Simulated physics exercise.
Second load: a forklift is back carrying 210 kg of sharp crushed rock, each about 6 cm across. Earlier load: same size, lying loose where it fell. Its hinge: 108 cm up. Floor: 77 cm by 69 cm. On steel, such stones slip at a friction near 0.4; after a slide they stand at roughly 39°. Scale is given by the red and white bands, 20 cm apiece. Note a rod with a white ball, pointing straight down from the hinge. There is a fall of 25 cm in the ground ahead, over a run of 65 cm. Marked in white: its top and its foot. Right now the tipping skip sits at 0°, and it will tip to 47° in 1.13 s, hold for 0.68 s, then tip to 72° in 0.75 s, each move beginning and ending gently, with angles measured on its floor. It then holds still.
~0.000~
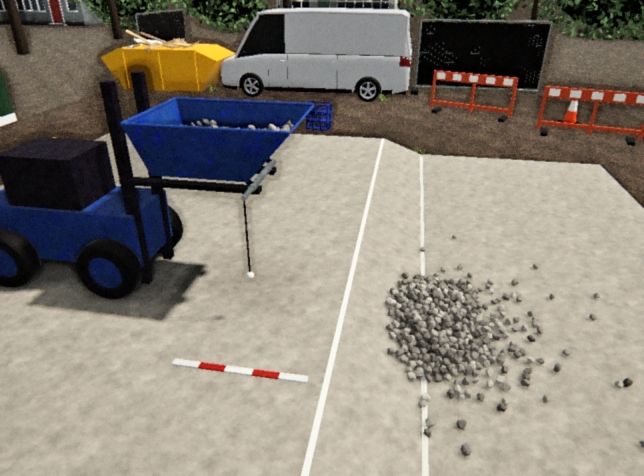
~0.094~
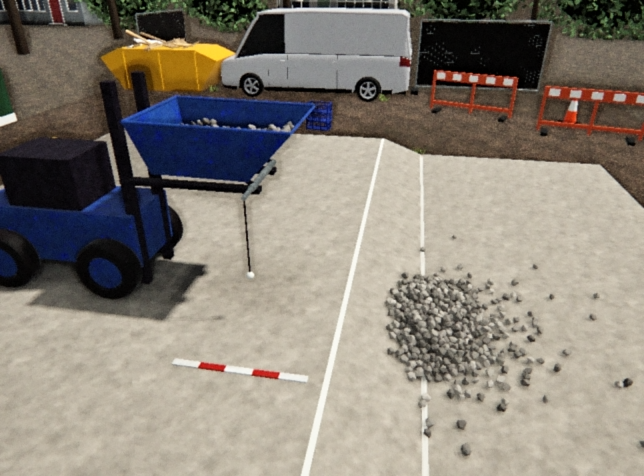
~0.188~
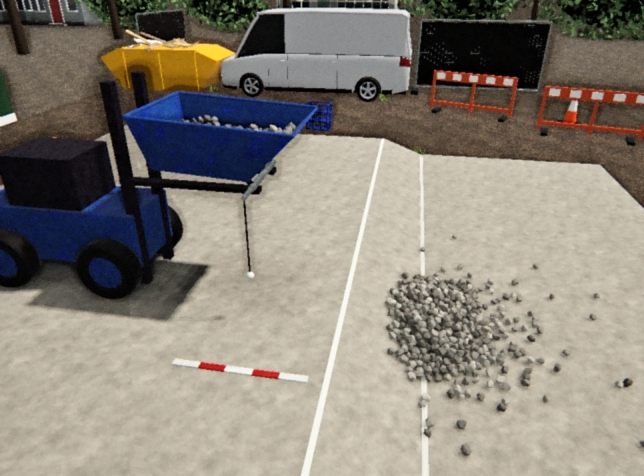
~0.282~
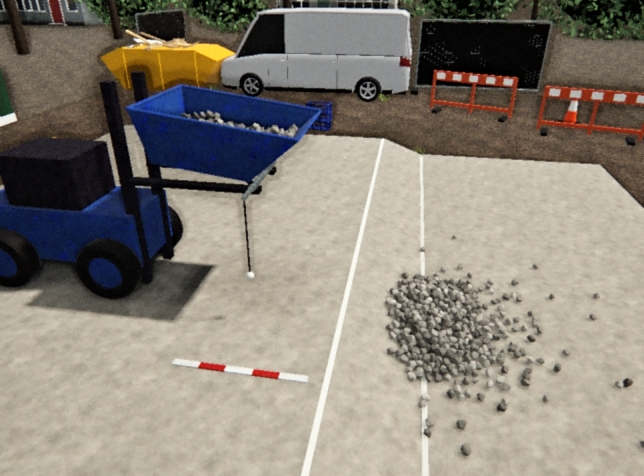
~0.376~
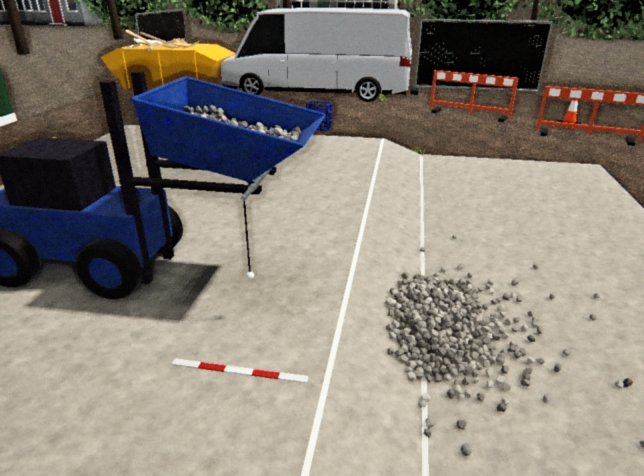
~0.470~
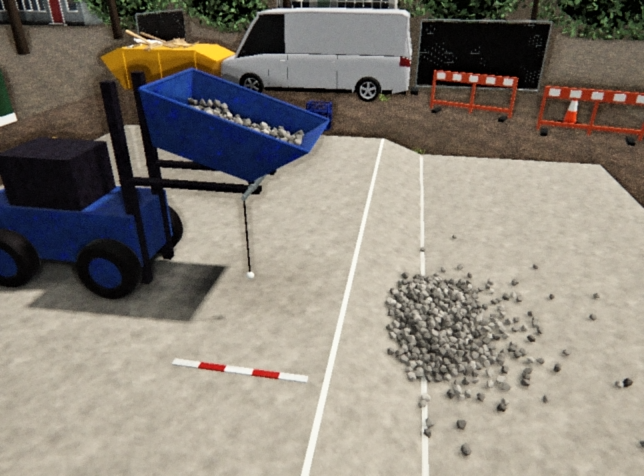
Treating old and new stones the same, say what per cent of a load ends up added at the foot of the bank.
Some 8 per cent of a load.
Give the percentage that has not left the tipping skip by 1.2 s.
About 100 per cent.
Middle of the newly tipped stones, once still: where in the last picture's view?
Their middle rests near (385, 298).
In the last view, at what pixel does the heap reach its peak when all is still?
Around (368, 282).
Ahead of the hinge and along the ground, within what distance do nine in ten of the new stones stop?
It's roughly 130 cm ahead of it.
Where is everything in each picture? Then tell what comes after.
Lip at (289, 133), floor tilted 0°, highest stones at (262, 129). The earlier load is highest near (426, 312), 2 cm below ground level, 28 % on the top or the slope, 72 % at the foot of the bank, in the first picture.
The tipping skip is at 1°, its lip at (291, 134); the top of the load is at (252, 129); the stones move at 0.1 m/s on average, in the second picture.
Lip at (294, 137), floor tilted 3°, highest stones at (233, 127); the stones move at 0.2 m/s on average, in the third picture.
The tipping skip is at 7°, its lip at (298, 141); the top of the load is at (208, 119); the stones move at 0.4 m/s on average, in the fourth picture.
The tipping skip is at 12°, its lip at (303, 146); the top of the load is at (204, 113); the stones move at 0.4 m/s on average, in the fifth picture.
The tipping skip is at 18°, its lip at (308, 152); the top of the load is at (199, 105); the stones move at 0.5 m/s on average, in the sixth picture.
After 0.9 s the floor is at 40°; in per cent of one load, 100 in the tipping skip, 28 on the top or the slope, 72 at the foot of the bank; the foremost stones are at (587, 334).
After 1.2 s the floor is at 47°; in per cent of one load, 100 in the tipping skip, 28 on the top or the slope, 72 at the foot of the bank; the foremost stones are at (587, 334).
After 3.0 s the floor is at 72°; in per cent of one load, 53 in the tipping skip, 76 on the top or the slope, 72 at the foot of the bank; the foremost stones are at (587, 334).
After 5.4 s the floor is at 72°; in per cent of one load, 0 in the tipping skip, 120 on the top or the slope, 80 at the foot of the bank; the foremost stones are at (587, 334). Net gain at the foot of the bank, 8.
